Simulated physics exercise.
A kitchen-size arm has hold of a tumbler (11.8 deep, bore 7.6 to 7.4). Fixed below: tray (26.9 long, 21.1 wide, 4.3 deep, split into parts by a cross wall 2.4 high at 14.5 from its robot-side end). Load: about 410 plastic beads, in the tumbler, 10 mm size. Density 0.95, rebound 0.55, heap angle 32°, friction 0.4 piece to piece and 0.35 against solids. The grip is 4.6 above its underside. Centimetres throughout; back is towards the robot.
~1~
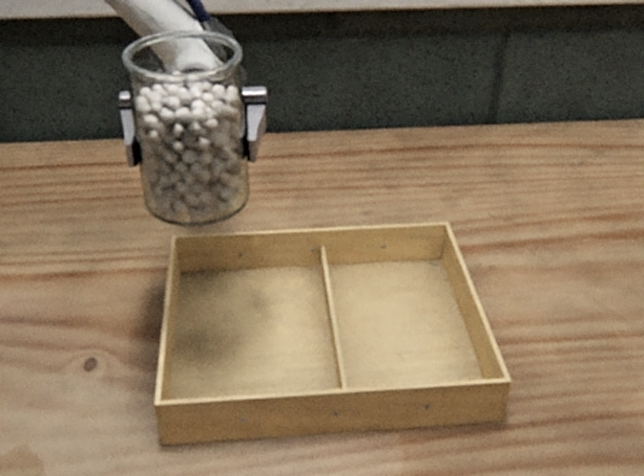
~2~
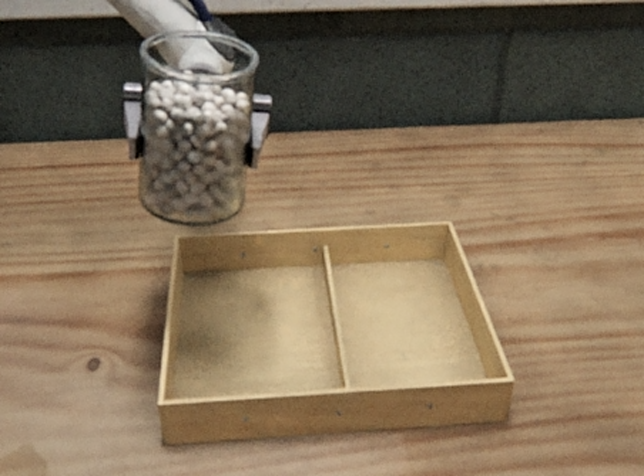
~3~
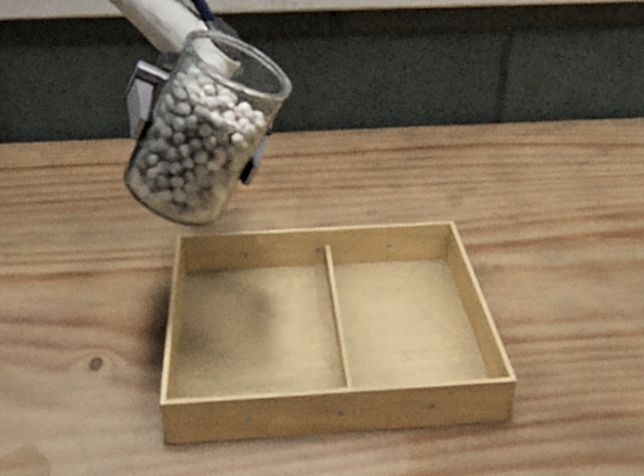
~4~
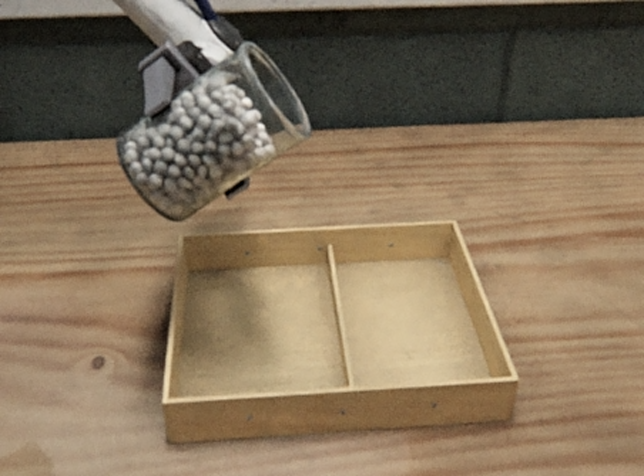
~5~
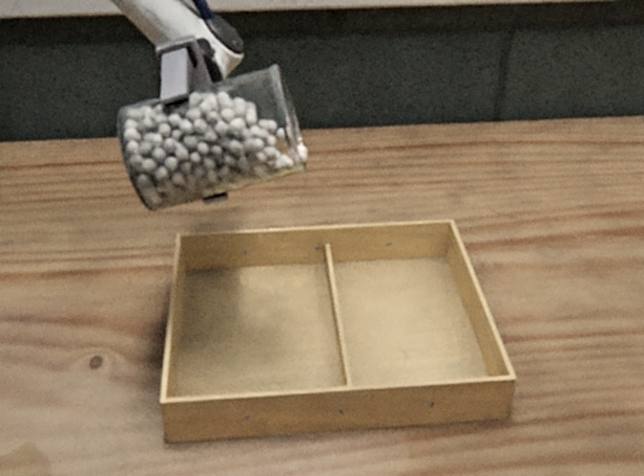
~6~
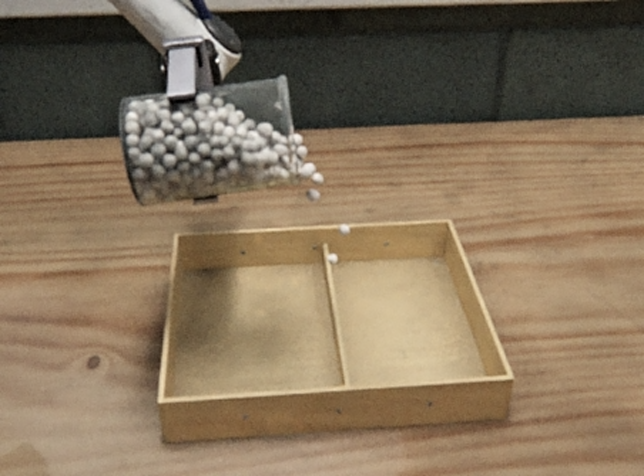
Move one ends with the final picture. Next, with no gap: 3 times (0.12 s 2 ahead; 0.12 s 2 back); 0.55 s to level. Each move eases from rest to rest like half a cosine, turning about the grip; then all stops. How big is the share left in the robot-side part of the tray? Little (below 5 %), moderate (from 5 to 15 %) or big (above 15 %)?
Answer: Moderate; from 5 to 15 % of the plastic beads finish in the robot-side part of the tray.
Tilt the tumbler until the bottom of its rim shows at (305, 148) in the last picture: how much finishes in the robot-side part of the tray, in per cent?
Some 5 per cent.
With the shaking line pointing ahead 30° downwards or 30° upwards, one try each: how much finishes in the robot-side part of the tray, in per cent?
About 5 and 10 per cent.
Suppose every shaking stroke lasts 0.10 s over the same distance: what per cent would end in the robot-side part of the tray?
It would be near 5 per cent.
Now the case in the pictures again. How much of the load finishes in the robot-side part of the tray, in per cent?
Some 8 per cent.
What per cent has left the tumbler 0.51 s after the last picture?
Near 25 per cent so far.
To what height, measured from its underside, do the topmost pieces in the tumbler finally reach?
Some 7.5 cm.
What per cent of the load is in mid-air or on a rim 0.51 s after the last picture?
Roughly 8 per cent.
Then, 0.51 s after the last picture, tilted 84° forward, highest piece 22 above the table; 317 in the tumbler, 51 in the far-side part, 10 in the robot-side part, 33 in flight or on a rim.
Then, 1.02 s after the last picture, tilted 37° forward, highest piece 25 above the table; 267 in the tumbler, 110 in the far-side part, 30 in the robot-side part, 4 in flight or on a rim.
Then, 1.47 s after the last picture, level, highest piece 24 above the table; 267 in the tumbler, 112 in the far-side part, 32 in the robot-side part.
Then, 2.52 s after the last picture, level, highest piece 24 above the table; 267 in the tumbler, 112 in the far-side part, 32 in the robot-side part.
Final count, 267 in the tumbler, 112 in the far-side part, 32 in the robot-side part. That is 8 % in the robot-side part of the tray.
